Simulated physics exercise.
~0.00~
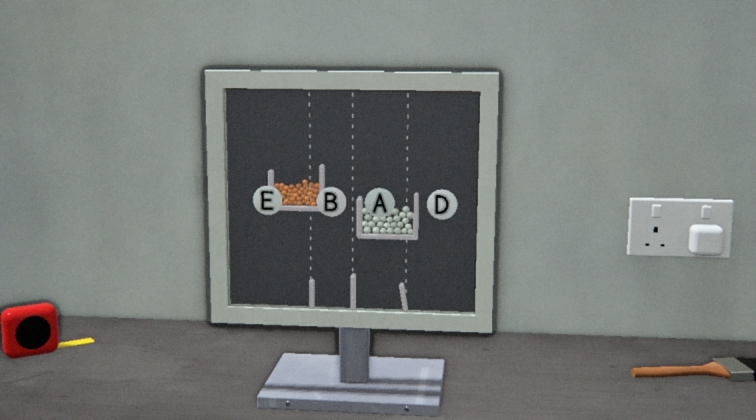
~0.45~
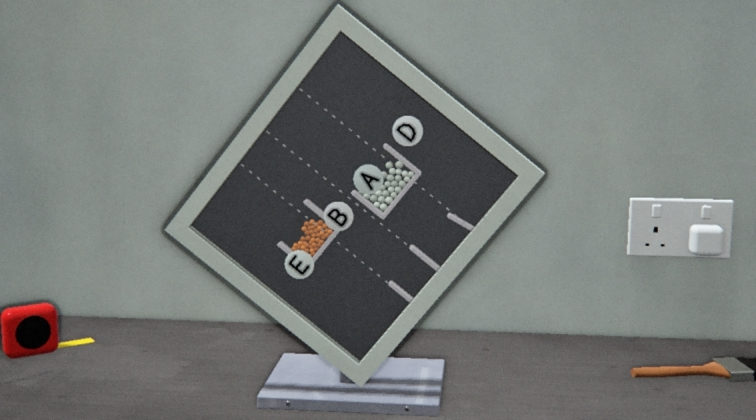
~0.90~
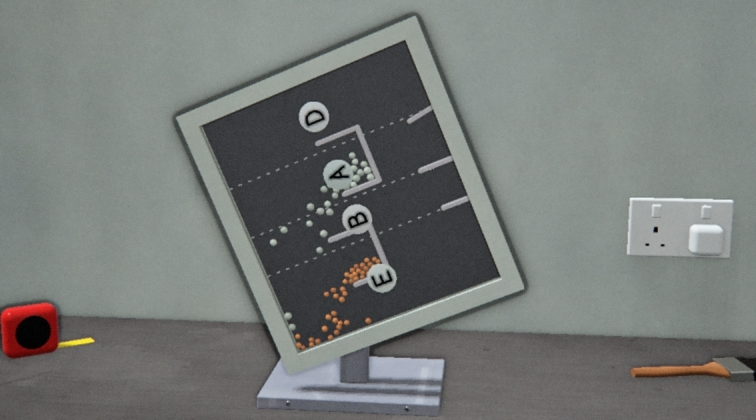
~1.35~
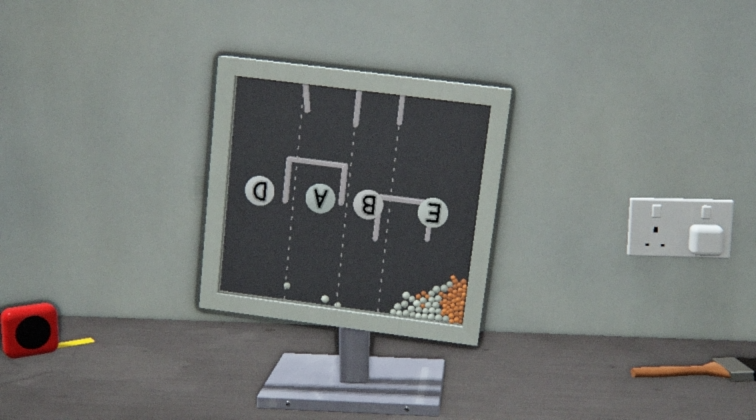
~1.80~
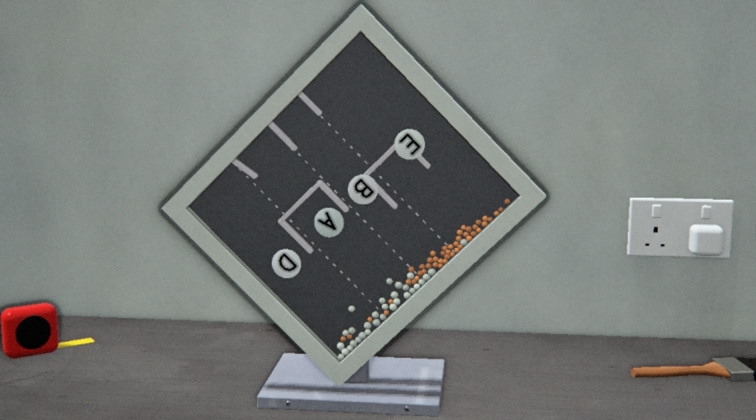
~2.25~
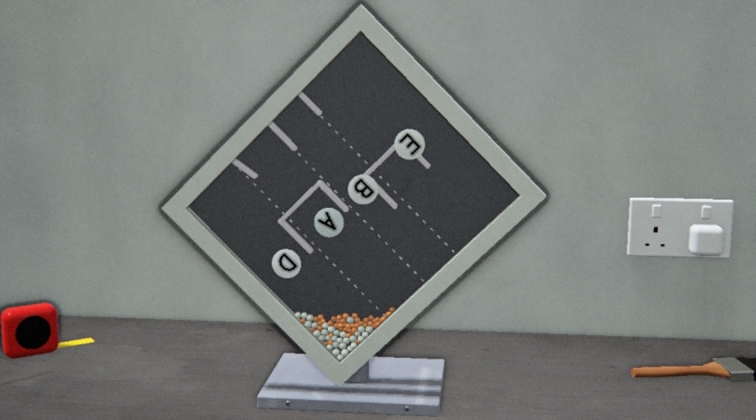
A square, pale-framed box with a dark inside stands on a metal base on a grey worktop, seen straight on by a still camera. A red tape measure lies at left, with a white wall socket and a wooden-handled brush at right. Orange and white balls rest in two small trays near the letters E, B, A and D. The box turns anticlockwise, and the balls spill out and gather along its lower side as it goes upside down. Turning further, it stops on one corner, and the balls slide down leftward, settling mixed in the bottom corner, mostly in strip D.
